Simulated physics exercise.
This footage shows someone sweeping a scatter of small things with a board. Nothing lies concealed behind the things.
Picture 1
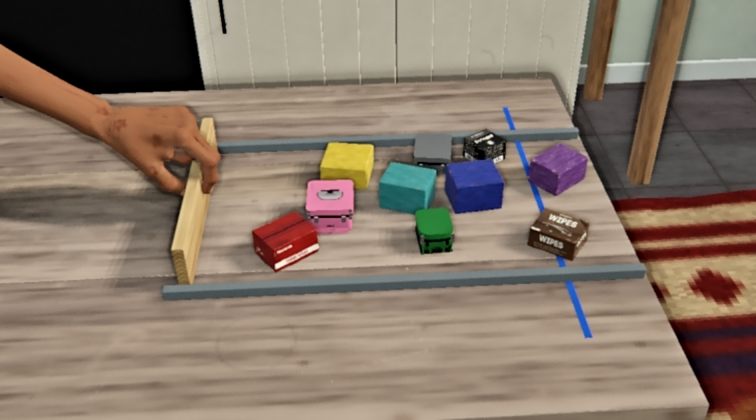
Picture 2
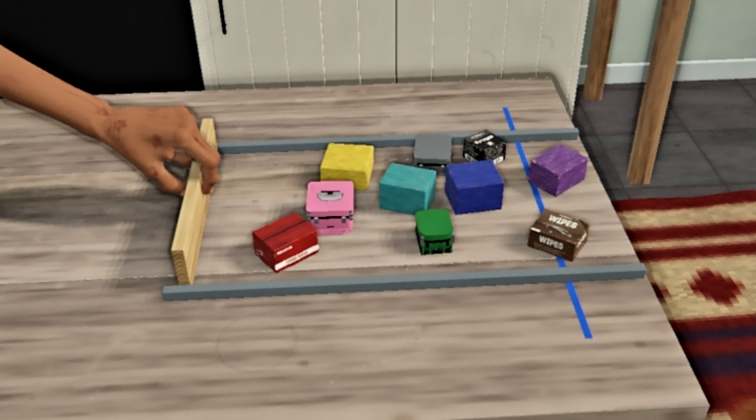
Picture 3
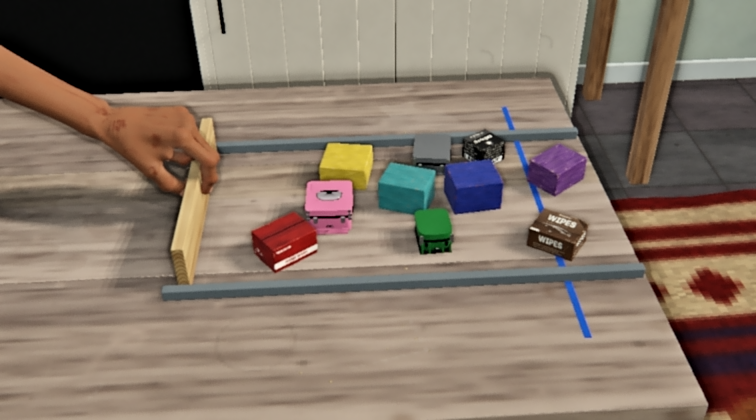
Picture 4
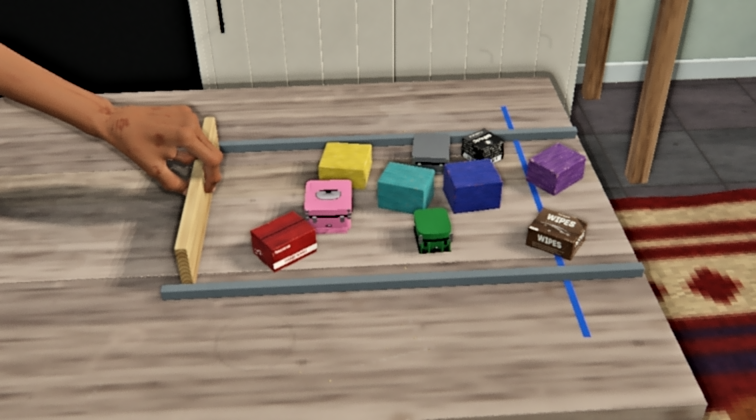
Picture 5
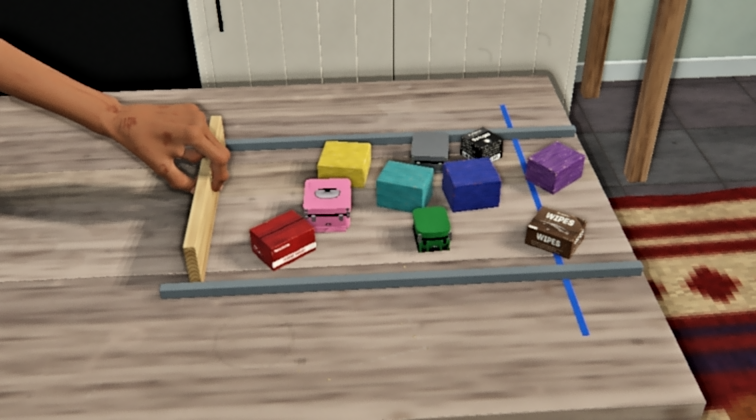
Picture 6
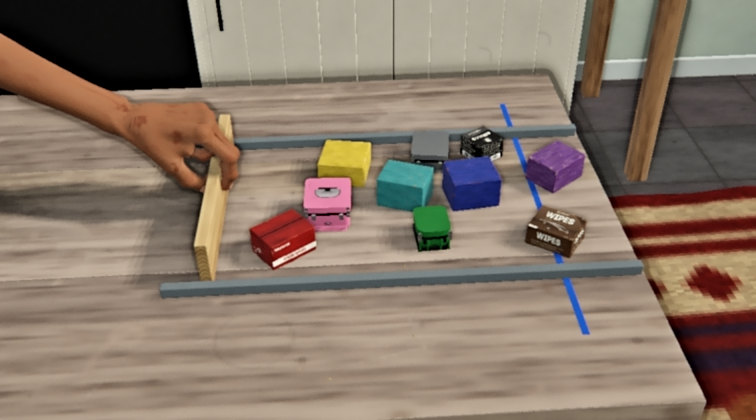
A hand held a wooden board upright at the left of a scatter of colourful little boxes between two grey rails, then slid it slightly right, while the boxes stayed where they were.
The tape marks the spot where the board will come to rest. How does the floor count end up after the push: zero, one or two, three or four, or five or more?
Once it stops, the band for pieces knocked off is three to four, pretty clearly.
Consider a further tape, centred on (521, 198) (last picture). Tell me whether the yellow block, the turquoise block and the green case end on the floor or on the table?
The yellow block is still there; as for the turquoise block, it is still there; and the green case is still there.
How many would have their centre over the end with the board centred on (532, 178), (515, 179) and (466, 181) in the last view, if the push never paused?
Taking the three positions in turn, the counts come to 4, 3 and 1.
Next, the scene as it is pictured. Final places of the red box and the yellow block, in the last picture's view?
They come to rest around (572, 226) and (546, 153).
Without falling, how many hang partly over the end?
The answer comes to 3.
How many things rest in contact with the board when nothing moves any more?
So the total is 3.
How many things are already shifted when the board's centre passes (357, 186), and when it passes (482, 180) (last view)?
That gives 6 for the first and 10 for the second.
Soon after, none off yet; purple block at rest near (555, 166); brown box at rest near (556, 231); black box at rest near (482, 146).
Then, none off yet; purple block moved about its own width near (586, 159); brown box at rest near (556, 231); black box moved about its own width near (528, 146).
At rest, the number that fall off is three or four; fallen, blue block, black box, brown box and purple block.
